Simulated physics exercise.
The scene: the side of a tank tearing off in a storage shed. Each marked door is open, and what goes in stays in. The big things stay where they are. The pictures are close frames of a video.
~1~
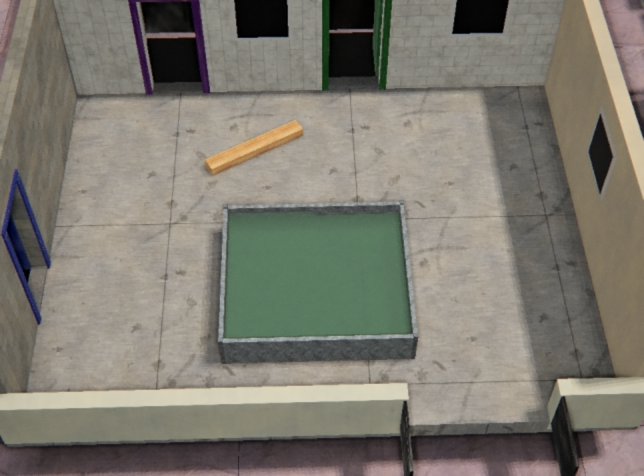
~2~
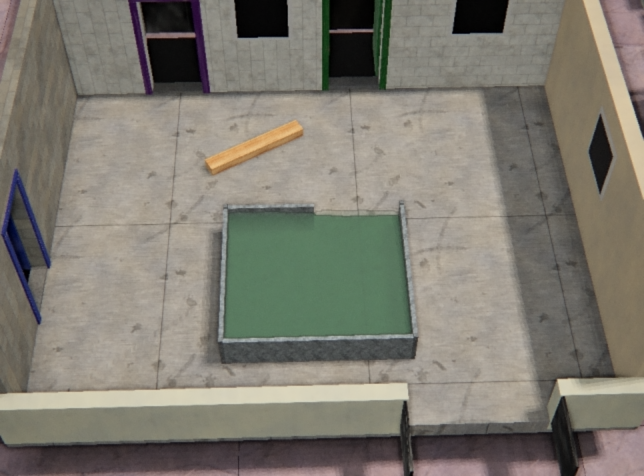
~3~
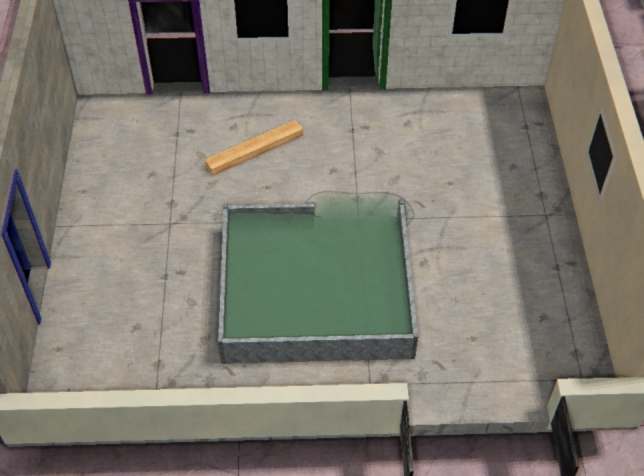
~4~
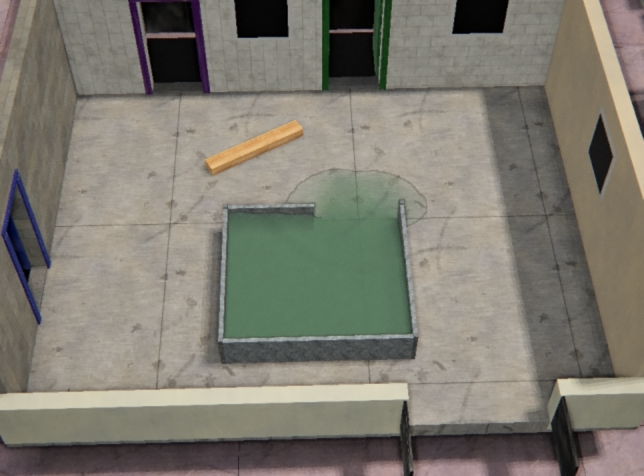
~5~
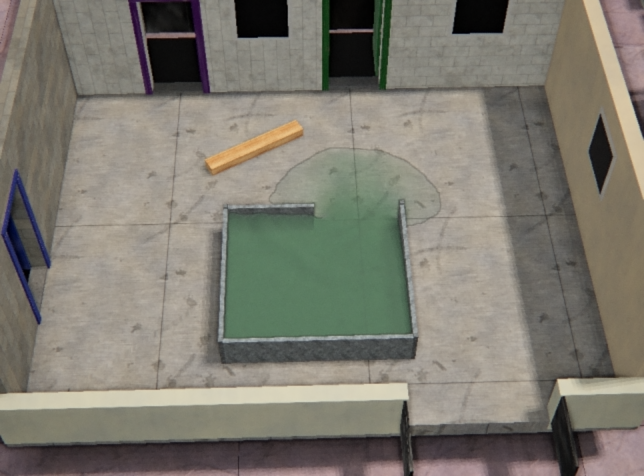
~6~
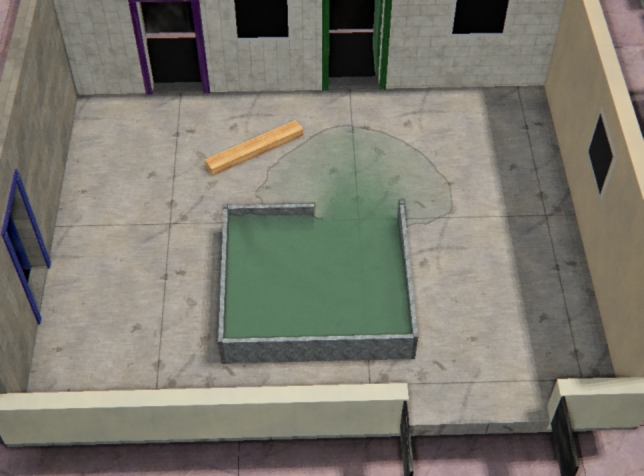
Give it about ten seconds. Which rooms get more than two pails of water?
One by one: The purple door holds within the limit; the blue door holds within the limit; the green door floods.
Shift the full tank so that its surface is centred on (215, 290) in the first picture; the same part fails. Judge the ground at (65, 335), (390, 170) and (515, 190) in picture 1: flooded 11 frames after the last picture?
In turn: Clear, flooded, no water.
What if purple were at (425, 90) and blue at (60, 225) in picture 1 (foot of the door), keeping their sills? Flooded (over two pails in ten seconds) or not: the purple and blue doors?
My reading: Purple door is over; blue door holds.
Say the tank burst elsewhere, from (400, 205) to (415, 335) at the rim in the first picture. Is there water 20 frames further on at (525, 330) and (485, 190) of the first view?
As listed: Wet, awash.
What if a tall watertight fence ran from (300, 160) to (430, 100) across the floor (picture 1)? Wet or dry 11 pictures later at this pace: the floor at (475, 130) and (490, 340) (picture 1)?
In that order: Wet, dry.
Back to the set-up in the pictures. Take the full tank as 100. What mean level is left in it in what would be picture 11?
Close to 80 %.
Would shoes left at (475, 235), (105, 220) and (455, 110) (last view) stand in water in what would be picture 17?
As listed: No water, dry, wet.
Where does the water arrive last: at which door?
I say the one in blue.
A moment on, water covers 20 % of the floor; the purple door not reached, the blue door not reached, the green door under two buckets in.
Next, water covers 25 % of the floor; the purple door not reached, the blue door not reached, the green door over two buckets in.
Then, water covers 35 % of the floor; the purple door wet at the sill, nothing in, the blue door not reached, the green door far over two buckets in.
Later, water covers 70 % of the floor; the purple door wet at the sill, nothing in, the blue door not reached, the green door far over two buckets in.
In the end, water covers 90 % of the floor; the purple door wet at the sill, nothing in, the blue door wet at the sill, nothing in, the green door far over two buckets in.
